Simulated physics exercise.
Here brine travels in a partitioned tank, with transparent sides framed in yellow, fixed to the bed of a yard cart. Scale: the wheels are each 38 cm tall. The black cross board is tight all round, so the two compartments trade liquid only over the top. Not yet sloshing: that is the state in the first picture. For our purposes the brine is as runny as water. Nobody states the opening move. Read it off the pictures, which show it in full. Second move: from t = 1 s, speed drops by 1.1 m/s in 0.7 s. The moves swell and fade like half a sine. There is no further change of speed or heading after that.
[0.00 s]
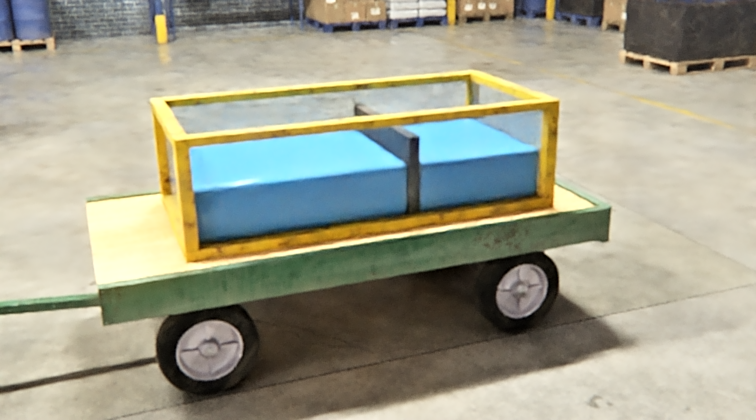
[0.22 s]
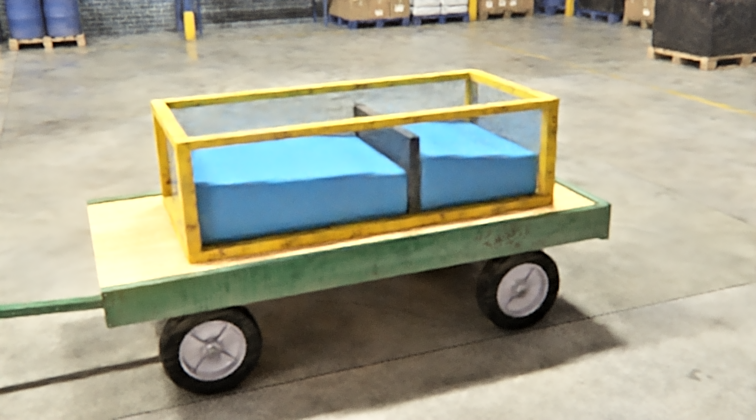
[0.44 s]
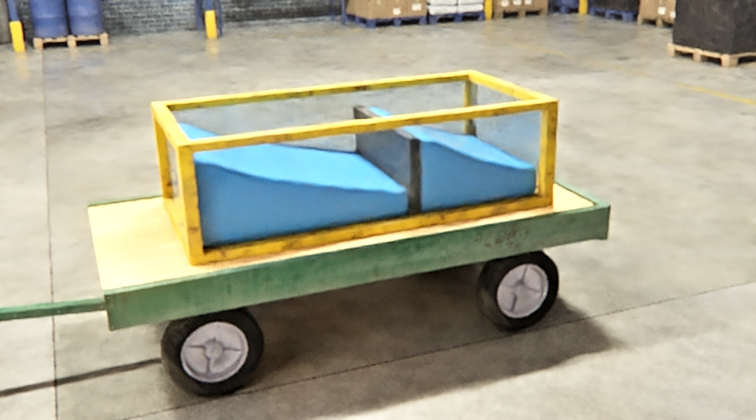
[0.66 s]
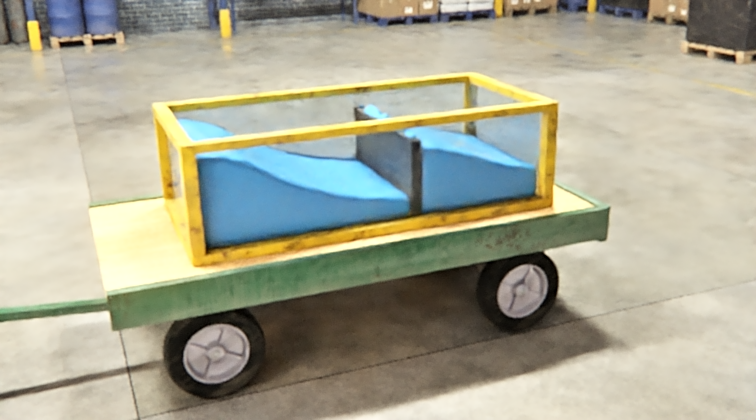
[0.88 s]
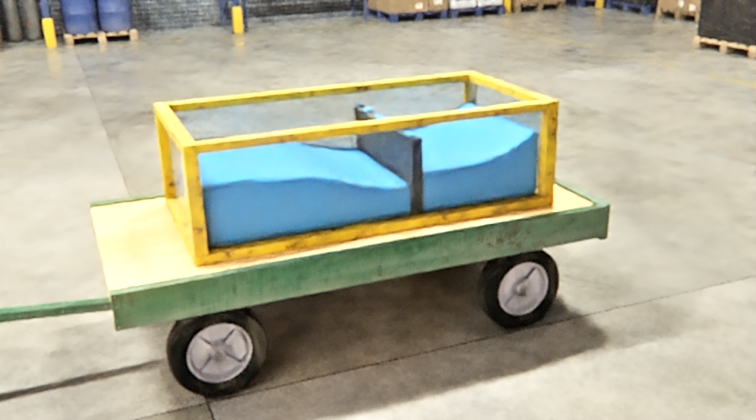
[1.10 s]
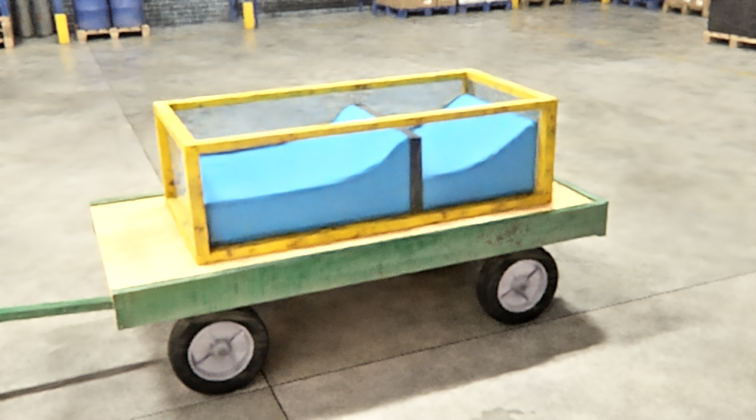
The video shows a green cart rolling left and slowing across a warehouse floor as blue liquid in its yellow-framed, divided clear tank, level at first, heaps up toward the left of both compartments, then surges back toward the right.
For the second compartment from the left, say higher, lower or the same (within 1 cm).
It ends no fuller, no emptier.
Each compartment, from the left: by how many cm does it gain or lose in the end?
In cm: 0, 0.
By 1.40 s the compartments hold 22, 21 cm, left to right.
By 1.90 s the compartments hold 23, 20 cm, left to right.
By 2.30 s the compartments hold 22, 20 cm, left to right.
By 4.68 s the compartments hold 21, 22 cm, left to right.
